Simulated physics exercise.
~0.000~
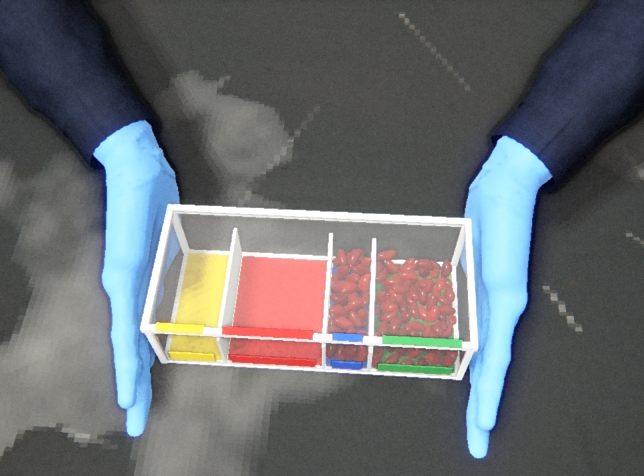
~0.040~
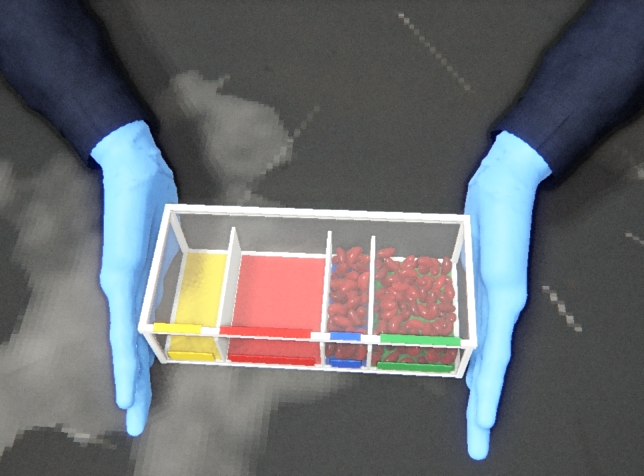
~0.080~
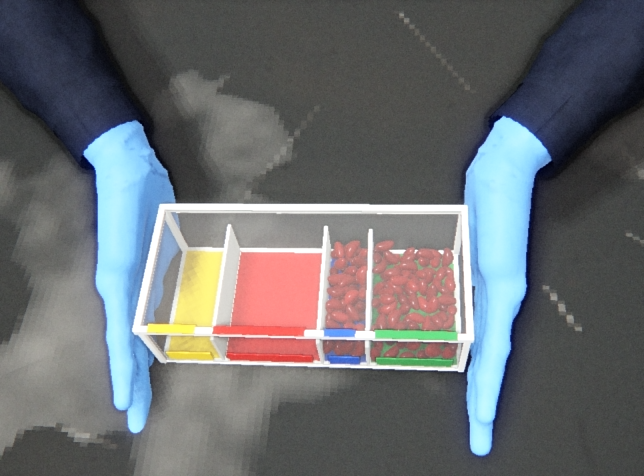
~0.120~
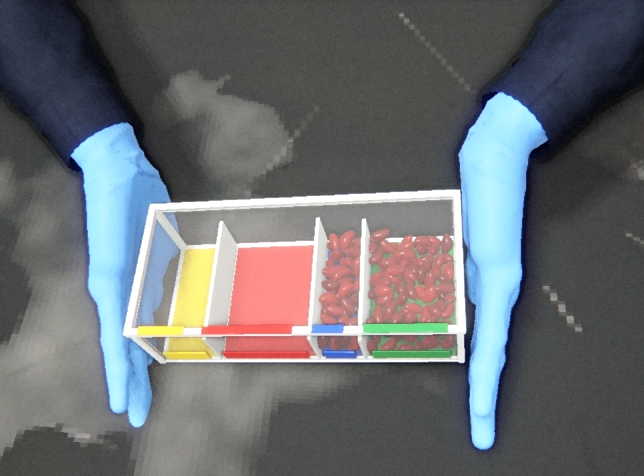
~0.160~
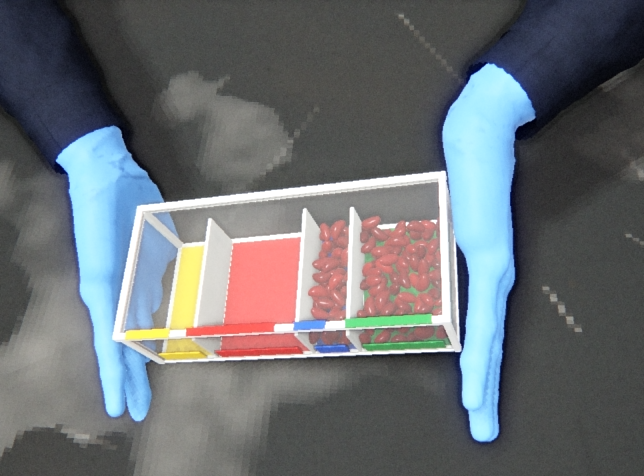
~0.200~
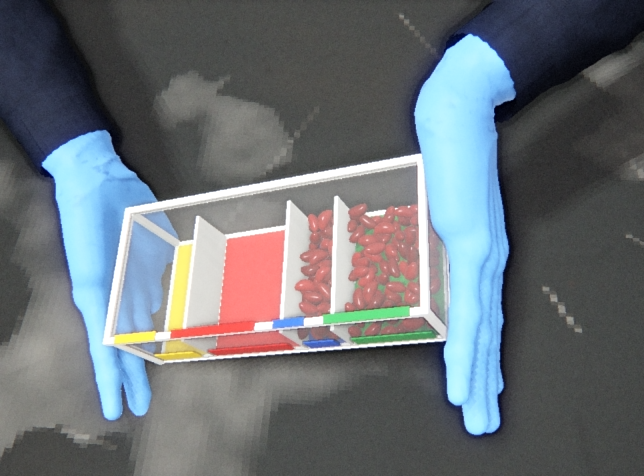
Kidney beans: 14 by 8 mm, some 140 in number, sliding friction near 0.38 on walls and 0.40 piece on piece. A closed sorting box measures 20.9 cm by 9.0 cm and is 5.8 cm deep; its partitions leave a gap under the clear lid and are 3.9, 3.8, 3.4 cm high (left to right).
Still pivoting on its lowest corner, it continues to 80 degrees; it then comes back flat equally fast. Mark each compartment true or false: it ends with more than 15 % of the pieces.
Red: True, blue: True, green: True, yellow: False.
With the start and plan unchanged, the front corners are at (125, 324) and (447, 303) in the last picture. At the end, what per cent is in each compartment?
That leaves red with 20 percent, blue with 35, green with 35 and yellow with 5 percent.
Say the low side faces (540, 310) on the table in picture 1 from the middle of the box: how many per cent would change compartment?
The share would be about 5 percent.
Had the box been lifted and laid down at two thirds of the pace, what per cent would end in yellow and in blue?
In that case the yellow compartment would hold 5 per cent and the blue one 40 per cent.
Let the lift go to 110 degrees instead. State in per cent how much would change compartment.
It would come to about 75 per cent.
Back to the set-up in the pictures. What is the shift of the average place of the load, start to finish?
It shifts some 5.0 cm.
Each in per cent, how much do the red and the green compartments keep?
Red at 30 and green at 25, in per cent.
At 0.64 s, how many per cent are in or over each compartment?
It splits as red 5, blue 50, green 45 and yellow 0 percent.
After 0.64 s, tilt 78 degrees; red 5 %, blue 50 %, green 45 %.
After 0.93 s, tilt 31 degrees; red 30 %, blue 40 %, green 25 %, yellow 5 %.
After 1.32 s, tilt 0 degrees; red 30 %, blue 40 %, green 25 %, yellow 5 %.
In the end, at 1.9 s, red 30 %, blue 40 %, green 25 %, yellow 5 %.
